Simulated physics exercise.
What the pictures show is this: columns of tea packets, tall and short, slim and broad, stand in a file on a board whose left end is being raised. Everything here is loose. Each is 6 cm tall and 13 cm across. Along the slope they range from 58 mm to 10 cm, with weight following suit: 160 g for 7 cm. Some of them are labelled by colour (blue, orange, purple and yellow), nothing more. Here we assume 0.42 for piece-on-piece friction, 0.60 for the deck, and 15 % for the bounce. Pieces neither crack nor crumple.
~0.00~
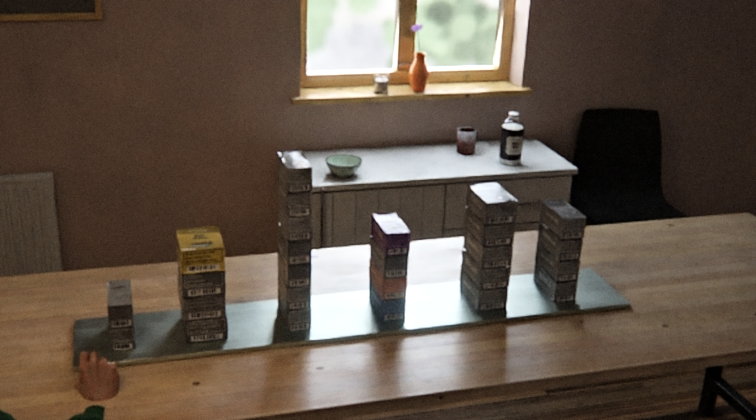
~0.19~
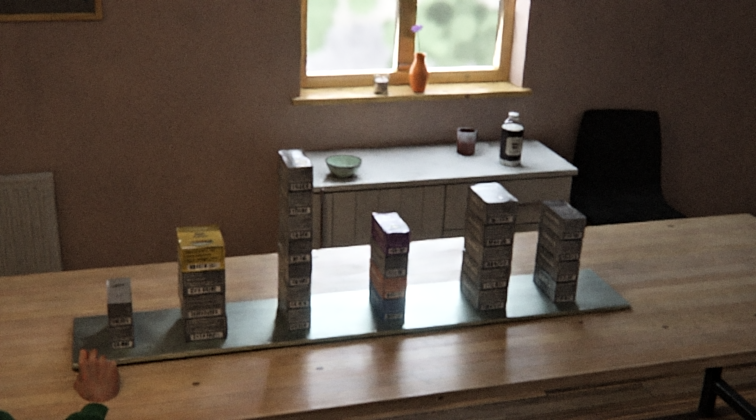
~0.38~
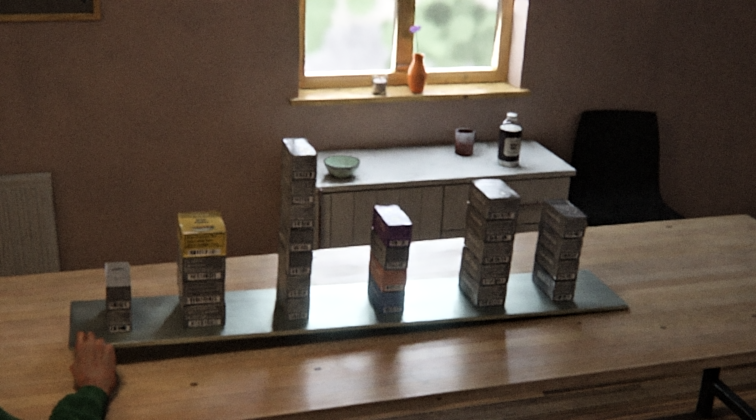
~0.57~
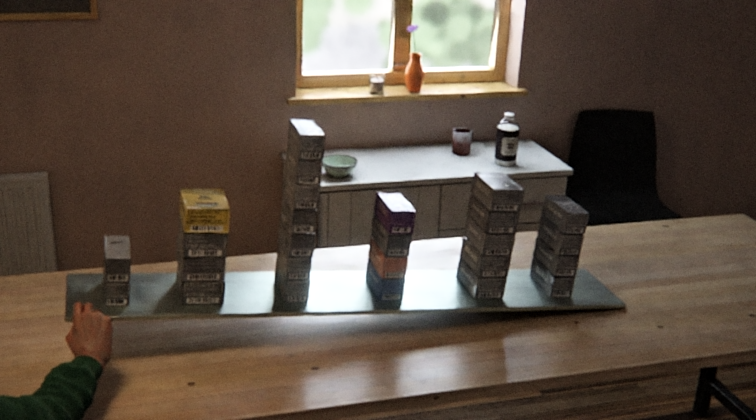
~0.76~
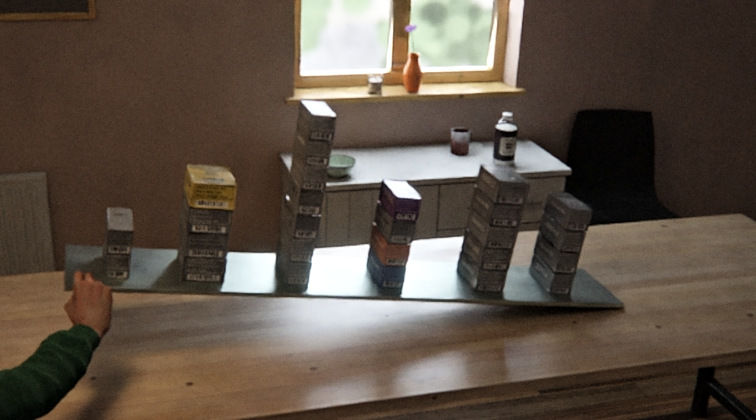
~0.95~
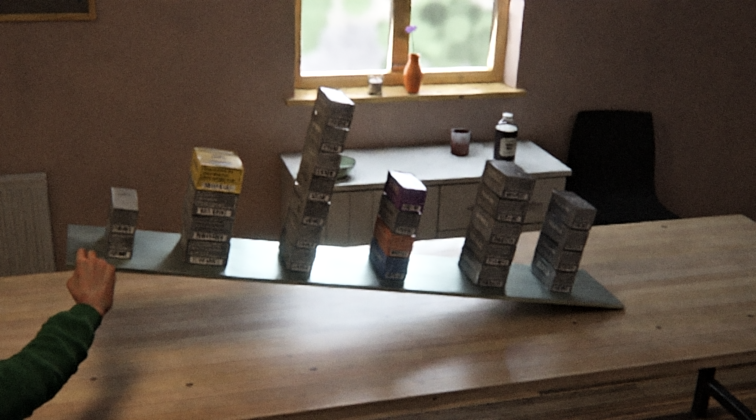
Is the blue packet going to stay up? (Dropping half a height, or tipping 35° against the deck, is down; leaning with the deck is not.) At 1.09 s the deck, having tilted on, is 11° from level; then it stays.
It is going to last.
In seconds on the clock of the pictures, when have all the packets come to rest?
Somewhere near 2.5 seconds.
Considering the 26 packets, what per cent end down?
About 75 per cent.
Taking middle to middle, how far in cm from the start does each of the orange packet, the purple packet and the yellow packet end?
I'd estimate orange at 14 cm, purple at 26 cm and yellow at 22 cm.
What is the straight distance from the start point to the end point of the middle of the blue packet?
About 13 cm from where it started.
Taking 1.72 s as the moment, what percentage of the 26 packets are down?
60 per cent at that moment.
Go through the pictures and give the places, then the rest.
In the first picture (pixels give the middle of a visible side; leans and shifts are taken against what carries them), middle of the deck's edge (376, 335) slope 0°; blue packet (394, 311); yellow packet (203, 261); orange packet (395, 289); none has stirred.
The second picture shows middle of the deck's edge (375, 334) slope 0°; blue packet (394, 310).
The third picture shows middle of the deck's edge (374, 326) slope 2°; blue packet (393, 303).
The fourth picture shows middle of the deck's edge (373, 312) slope 5°; blue packet (393, 290).
The fifth picture shows middle of the deck's edge (373, 298) slope 8°; blue packet (394, 278).
The sixth picture shows middle of the deck's edge (376, 289) slope 10°; blue packet (397, 269); yellow packet (220, 179); orange packet (401, 247); movement in 6 of them.
After 1.36 s, slope 11°; 7 of the 26 packets down; blue packet 9° from how it stood; purple packet 9° from how it stood.
After 1.72 s, slope 11°; 15 of the 26 packets down; blue packet 14 mm from its place; orange packet on its side.
In the end (2.8 s), slope 11°; 19 of the 26 packets down; blue packet 14 mm from its place; orange packet on its side; purple packet 47° from how it stood, 13 cm lower. From the last view, middles, blue packet near (394, 256), orange packet near (429, 258).
